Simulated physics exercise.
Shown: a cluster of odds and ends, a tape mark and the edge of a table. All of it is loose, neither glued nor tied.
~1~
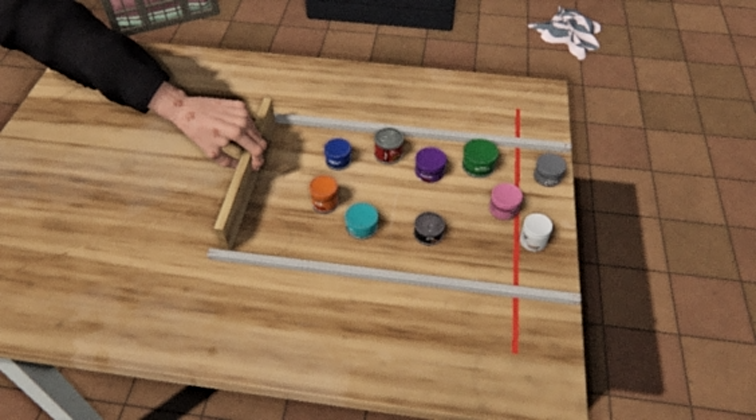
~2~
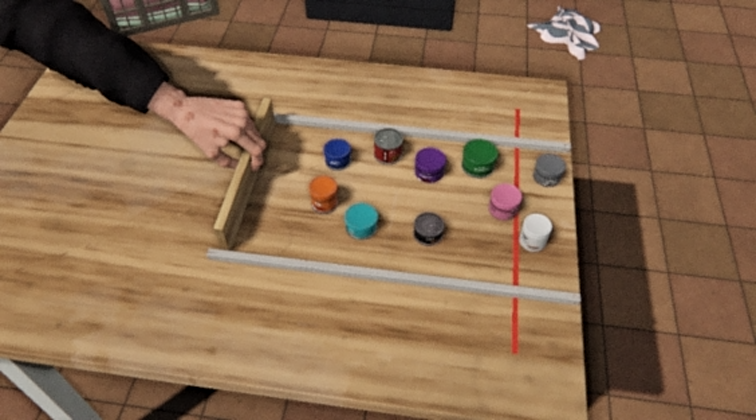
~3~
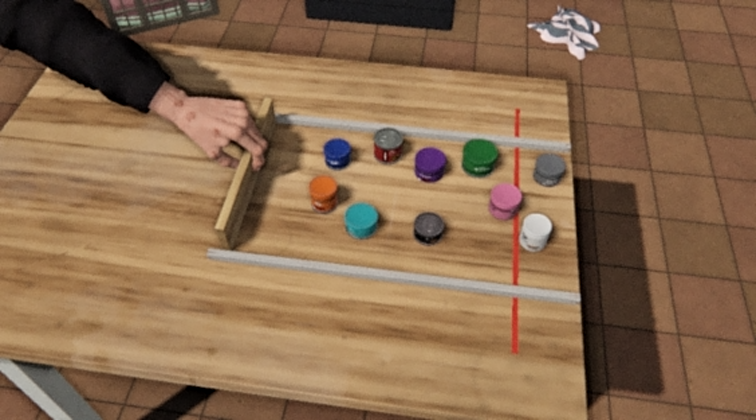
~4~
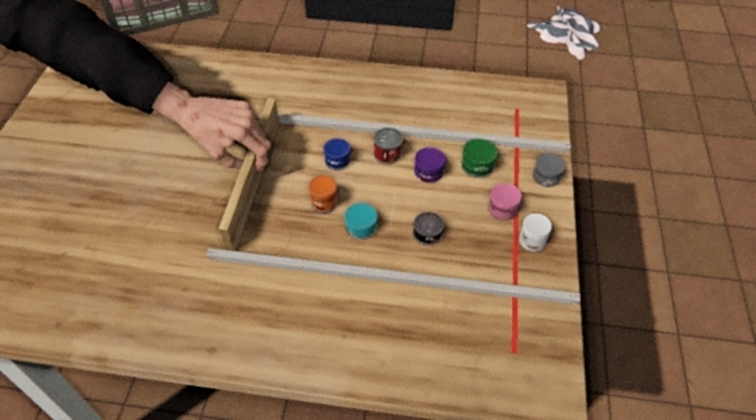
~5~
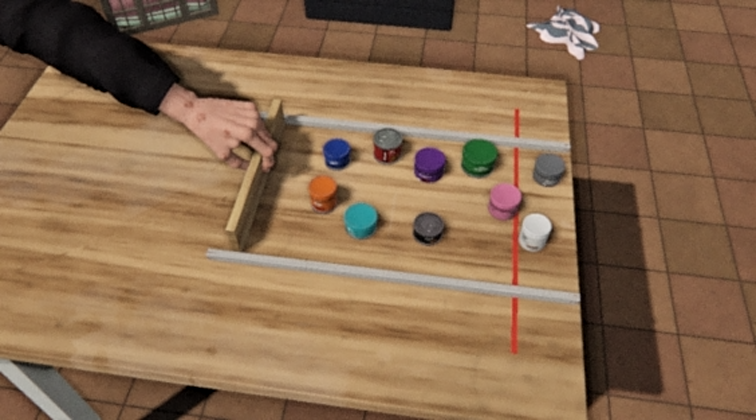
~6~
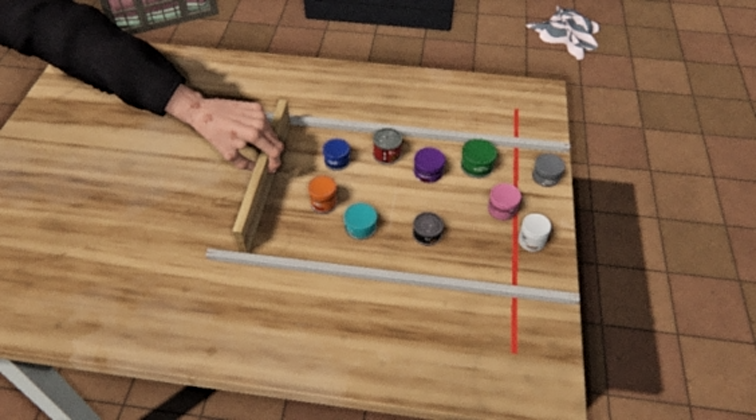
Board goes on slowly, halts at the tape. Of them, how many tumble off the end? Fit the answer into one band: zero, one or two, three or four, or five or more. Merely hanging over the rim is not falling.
I would say one or two.
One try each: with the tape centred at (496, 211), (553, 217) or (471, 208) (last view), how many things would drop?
Try by try, 0, 6 and 0.
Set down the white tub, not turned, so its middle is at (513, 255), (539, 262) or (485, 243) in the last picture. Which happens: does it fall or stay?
Results in order - still up; still up; still up.
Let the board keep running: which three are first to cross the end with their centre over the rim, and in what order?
First the grey tin, next the white tub, then the green pot.
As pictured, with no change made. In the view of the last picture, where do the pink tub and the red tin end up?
The first one ends at (553, 205), the second at (532, 155).
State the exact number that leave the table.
2.
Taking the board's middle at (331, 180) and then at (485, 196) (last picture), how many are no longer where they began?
Tally: First 2; then 10.
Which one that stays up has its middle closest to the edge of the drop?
Green pot.
Soon after, none off yet; grey tin at rest near (548, 170); white tub at rest near (534, 233); pink tub at rest near (504, 202).
By the end, the number that fall off is one or two; fallen, white tub and grey tin.
